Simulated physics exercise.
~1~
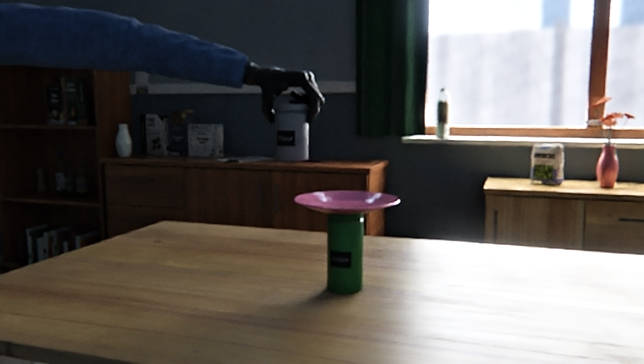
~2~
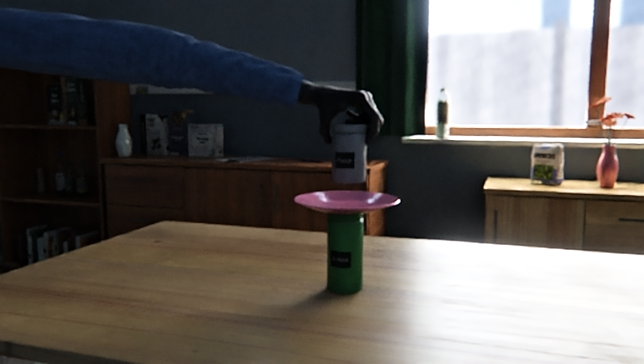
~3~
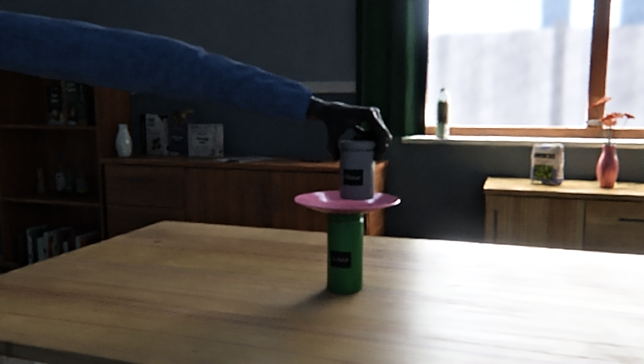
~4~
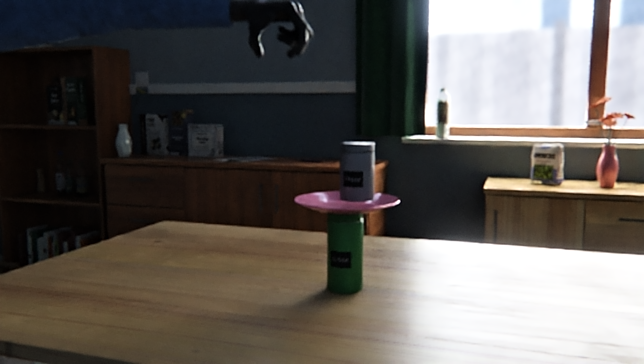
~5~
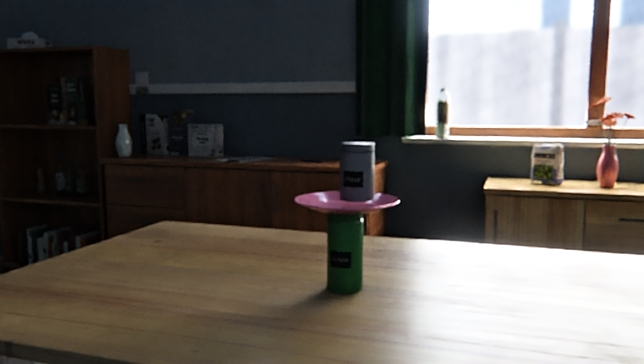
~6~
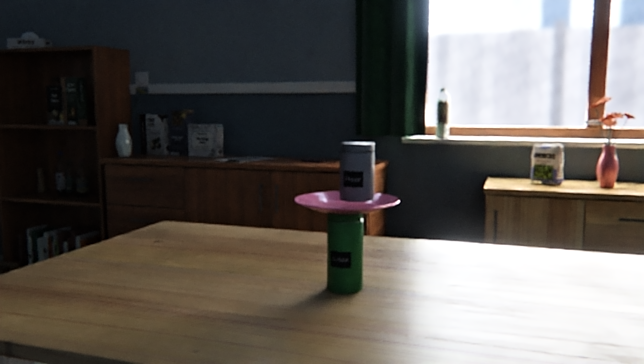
In a dim room with a wooden table, a gloved hand carried a grey jar rightward and lowered it onto a pink plate balanced on a green jar, then let go and drew away, and the whole stack stayed standing, perfectly still.
